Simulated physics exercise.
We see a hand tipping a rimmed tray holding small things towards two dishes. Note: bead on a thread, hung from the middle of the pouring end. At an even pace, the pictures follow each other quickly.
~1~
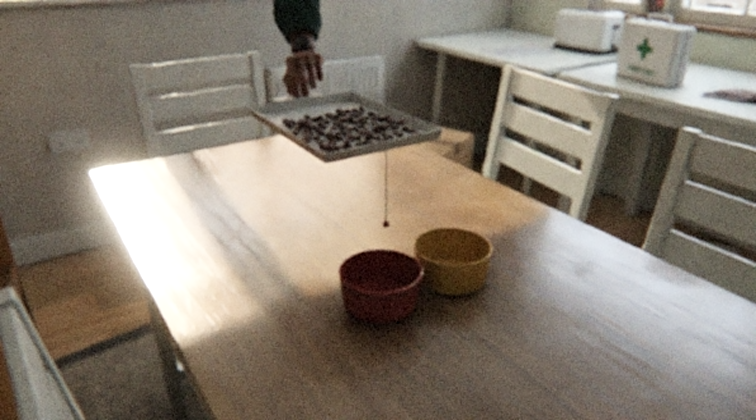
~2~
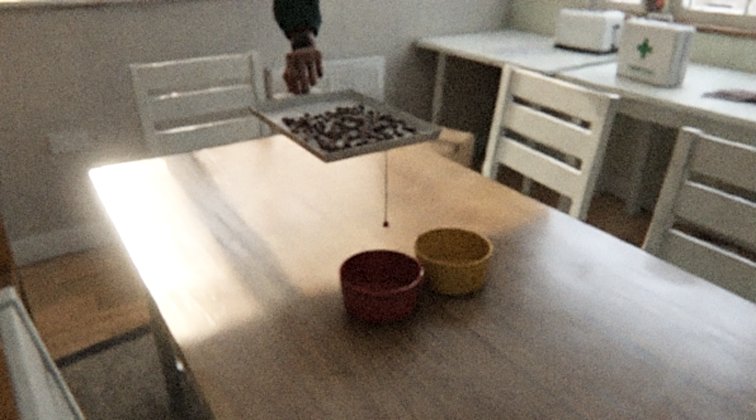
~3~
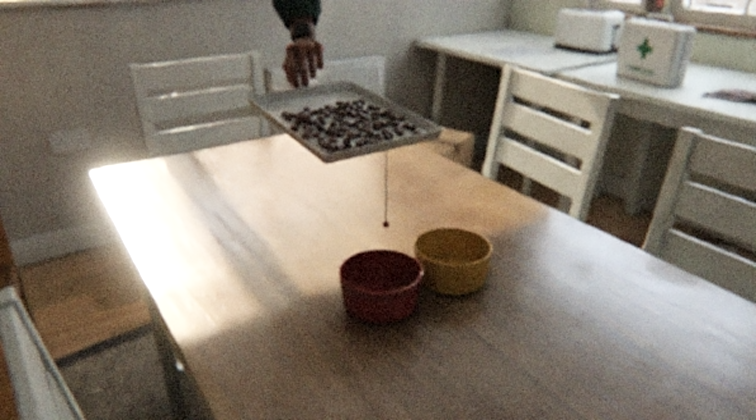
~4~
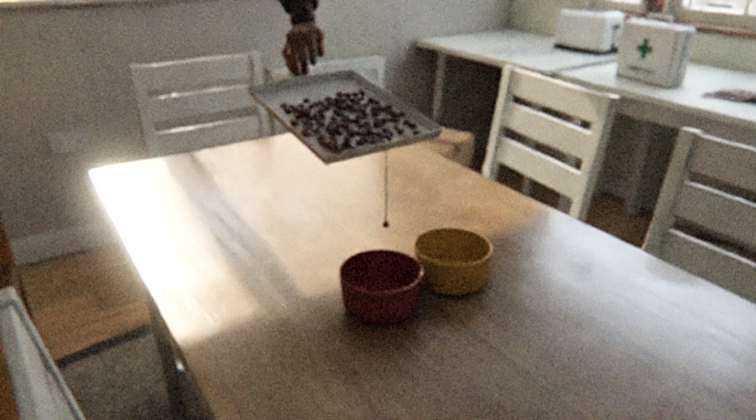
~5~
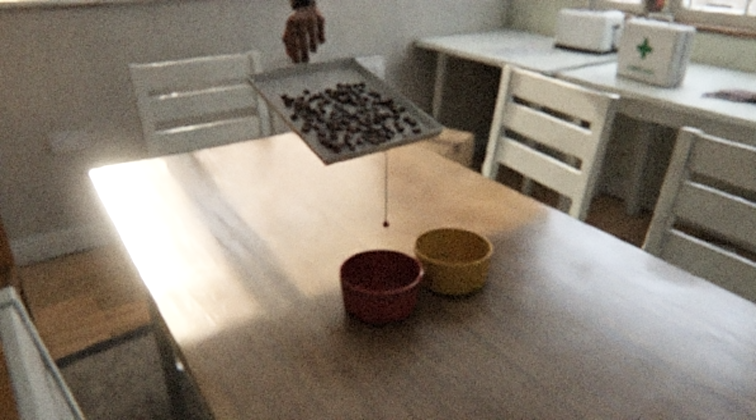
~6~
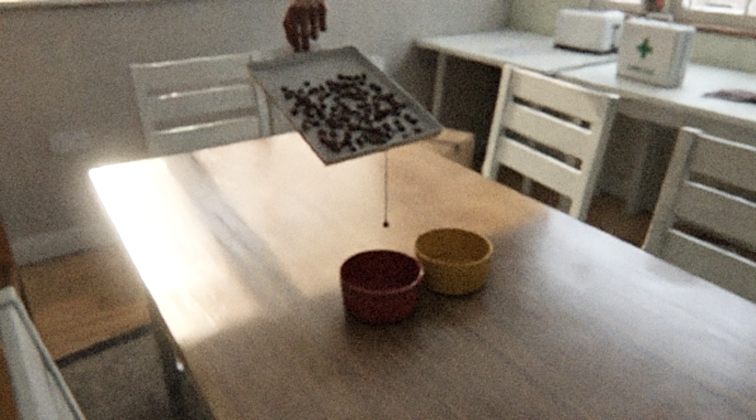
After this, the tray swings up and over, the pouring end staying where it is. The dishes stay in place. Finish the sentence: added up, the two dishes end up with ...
... over half of it.
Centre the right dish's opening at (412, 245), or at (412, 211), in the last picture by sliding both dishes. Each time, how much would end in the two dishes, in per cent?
80% for the first placement, 0% for the second.
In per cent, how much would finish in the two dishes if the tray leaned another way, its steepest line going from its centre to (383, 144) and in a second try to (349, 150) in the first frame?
For the first aim it is 70 in a hundred, for the second 30 in a hundred.
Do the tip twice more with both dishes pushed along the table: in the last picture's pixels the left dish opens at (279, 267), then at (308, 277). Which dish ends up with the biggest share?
Result, first place: The righthand one; second place: The righthand one.
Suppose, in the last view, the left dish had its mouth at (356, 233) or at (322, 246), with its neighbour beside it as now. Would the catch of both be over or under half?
In the first position shy of half, in the second shy of half.
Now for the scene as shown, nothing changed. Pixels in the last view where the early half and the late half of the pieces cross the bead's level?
Roughly at (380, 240) first, and then at (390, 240).
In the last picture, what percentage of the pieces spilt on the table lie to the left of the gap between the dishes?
Near 90 in a hundred.
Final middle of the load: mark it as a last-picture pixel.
At about (391, 287), give or take.
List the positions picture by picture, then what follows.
The first frame shows corners of the pouring end at (325, 153) and (439, 129), level; middle of the load at (350, 129), flat chocolate drops; left dish at (404, 303); right dish at (477, 275); bead on its thread at (386, 224).
The second frame shows corners of the pouring end at (325, 153) and (439, 129), level; middle of the load at (350, 128).
The third frame shows corners of the pouring end at (326, 154) and (439, 128), tipped barely, lowest at the left corner; middle of the load at (350, 125).
The fourth frame shows corners of the pouring end at (326, 155) and (439, 128), tipped a little, lowest at the left corner; middle of the load at (350, 121).
The fifth frame shows corners of the pouring end at (326, 156) and (440, 128), tipped a little, lowest at the left corner; middle of the load at (350, 116).
The sixth frame shows corners of the pouring end at (326, 158) and (440, 127), tipped clearly, lowest at the left corner; middle of the load at (351, 112); left dish at (404, 303); right dish at (477, 275).
Soon, tray tipped steeply; nearly all on the tray; a small part in the air.
A while on, tray tipped past a quarter turn; about a quarter on the tray; about a quarter in the left dish; a small part in the right dish; about a quarter outside both; about a quarter in the air.
Towards the end, tray tipped past a quarter turn; about a third in the left dish; about a quarter in the right dish; about a third outside both.
Finally, tray tipped past a quarter turn; about half in the left dish; about a quarter in the right dish; about a third outside both.
